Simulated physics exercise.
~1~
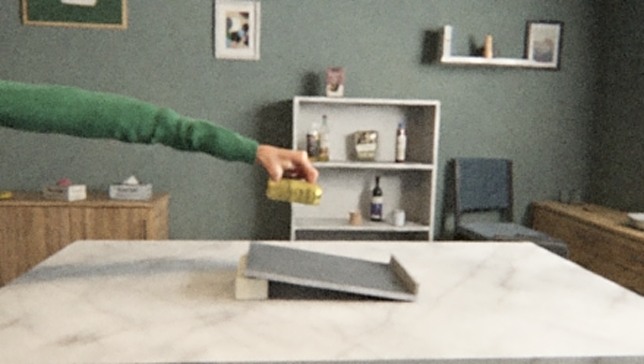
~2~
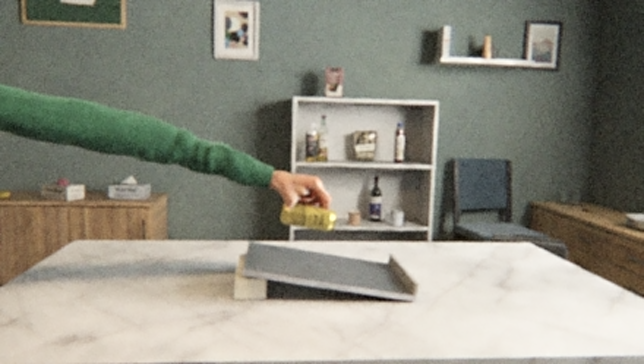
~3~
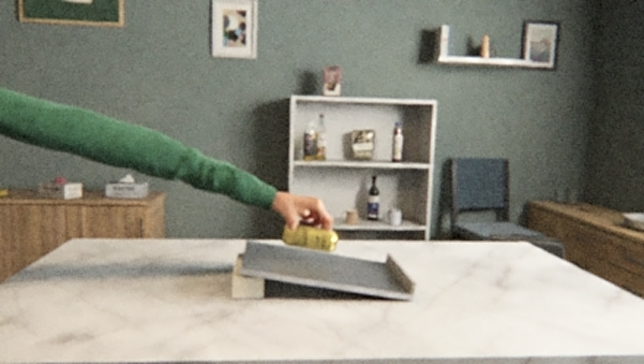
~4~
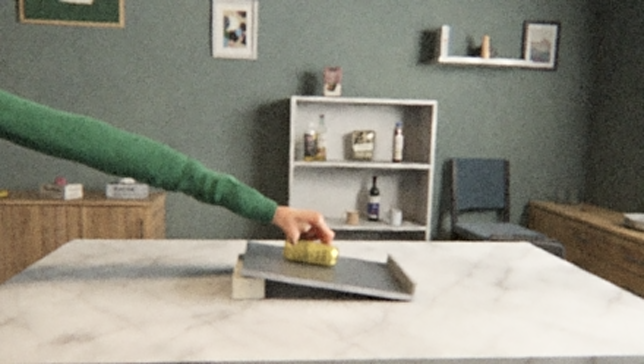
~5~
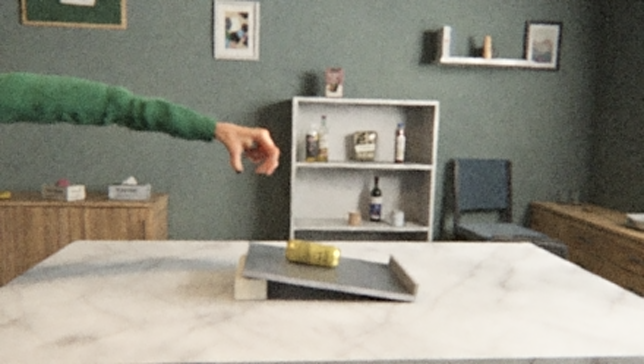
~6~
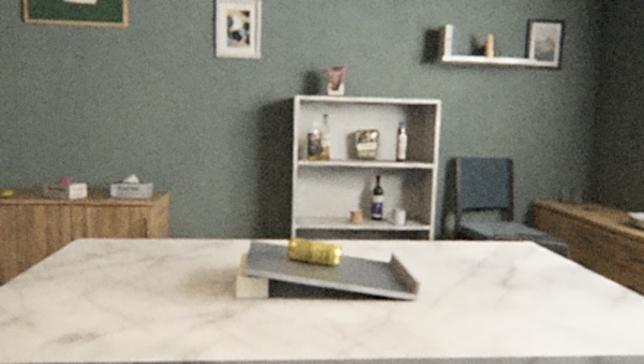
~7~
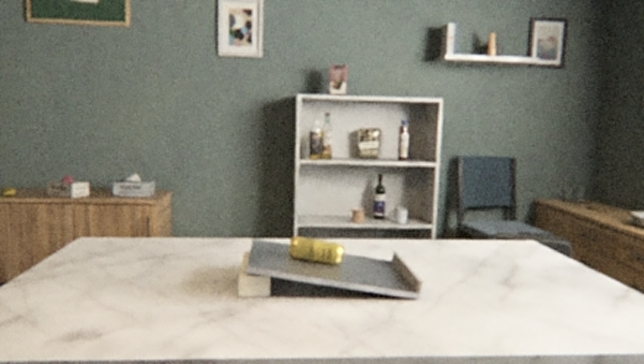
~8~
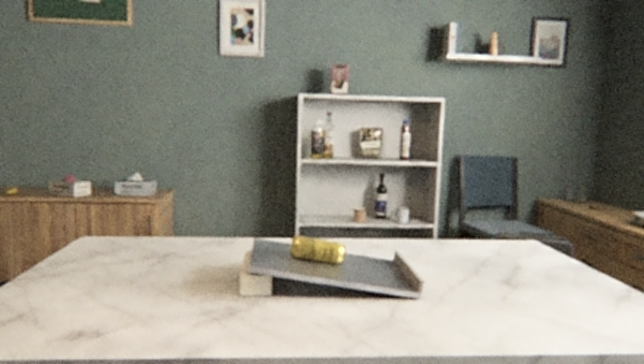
On a sloping board, a hand sets a yellow can on its side, and it stays.
